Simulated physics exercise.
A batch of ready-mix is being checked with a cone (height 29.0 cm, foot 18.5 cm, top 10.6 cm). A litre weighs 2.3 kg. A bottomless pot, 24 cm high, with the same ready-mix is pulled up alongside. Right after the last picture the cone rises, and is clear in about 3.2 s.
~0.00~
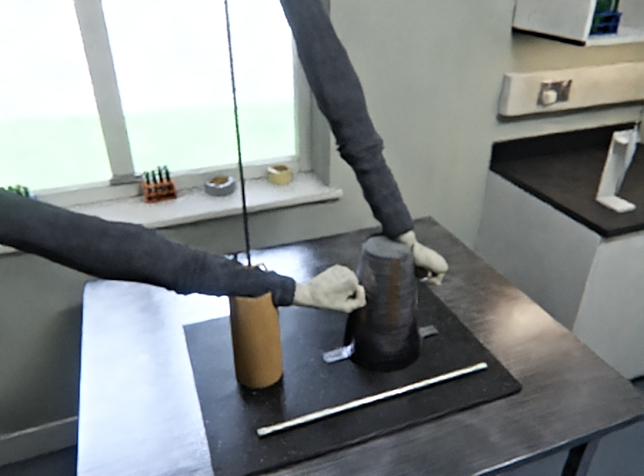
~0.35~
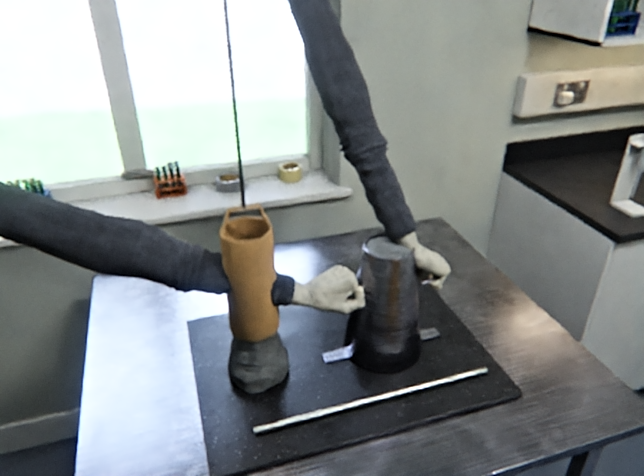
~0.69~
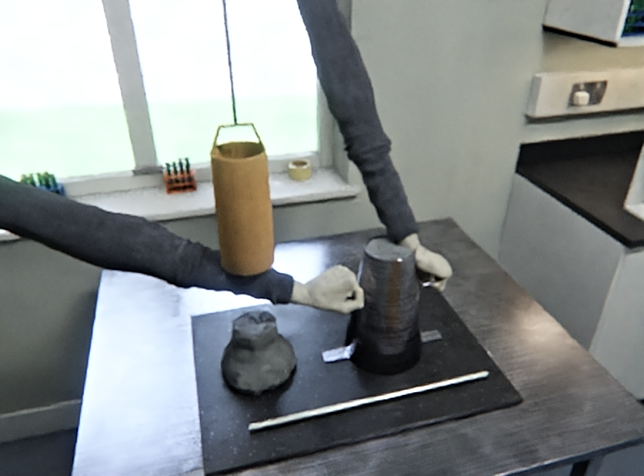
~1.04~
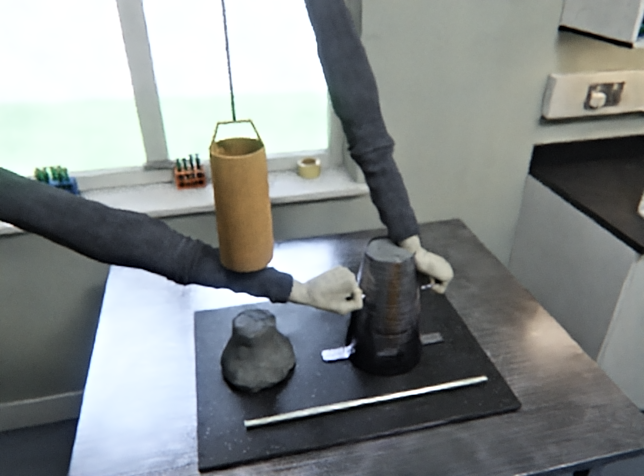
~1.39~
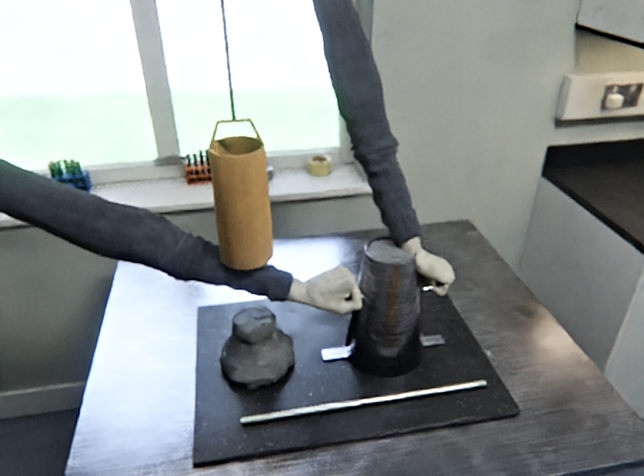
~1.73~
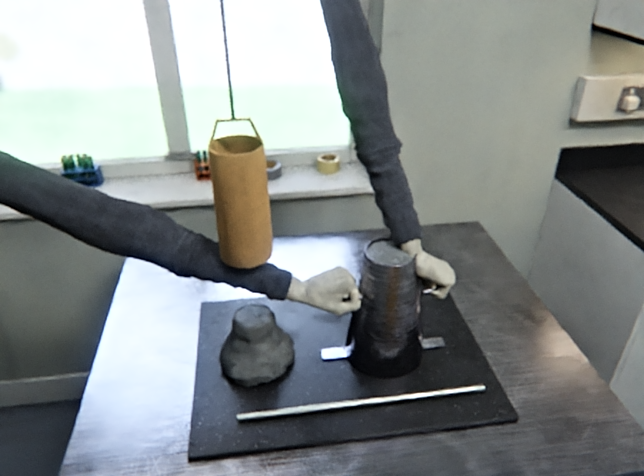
A tan bottomless pot rises off a dark heap while gloved hands hold the cone still.
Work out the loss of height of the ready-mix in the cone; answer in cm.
About 12 cm.
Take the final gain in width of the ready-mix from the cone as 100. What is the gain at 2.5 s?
Some 50 per cent.
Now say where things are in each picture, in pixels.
Middle of the pot's mouth at (252, 286), still down; middle of the cone's top at (388, 245), not yet moved, in the first picture.
Middle of the pot's mouth at (246, 230), raised 13 cm; middle of the cone's top at (389, 247), not yet moved, in the second picture.
Middle of the pot's mouth at (238, 151), raised 30 cm; the pot's heap 14 cm high and 18 cm wide, top at (255, 323); middle of the cone's top at (390, 248), not yet moved, in the third picture.
Middle of the pot's mouth at (237, 148), raised 30 cm; the pot's heap 14 cm high and 18 cm wide, top at (254, 321); middle of the cone's top at (390, 249), not yet moved, in the fourth picture.
Middle of the pot's mouth at (237, 147), raised 30 cm; the pot's heap 14 cm high and 18 cm wide, top at (254, 318); middle of the cone's top at (391, 250), not yet moved, in the fifth picture.
Middle of the pot's mouth at (236, 146), raised 30 cm; the pot's heap 14 cm high and 18 cm wide, top at (253, 316); middle of the cone's top at (391, 252), not yet moved, in the sixth picture.
After 2.5 s, the cone is up 6.3 cm; the ready-mix has come down 7.3 cm to 22 cm and is 23 cm wide.
After 3.3 s, the cone is up 18 cm; the ready-mix has come down 12 cm to 17 cm and is 27 cm wide.
After 4.1 s, the cone is up 29 cm; the ready-mix has come down 12 cm to 17 cm and is 27 cm wide.
After 5.1 s, the cone is clear; the ready-mix has come down 12 cm to 17 cm and is 27 cm wide.
After 5.6 s, at rest, the cone is clear; the ready-mix has come down 12 cm to 17 cm and is 27 cm wide.
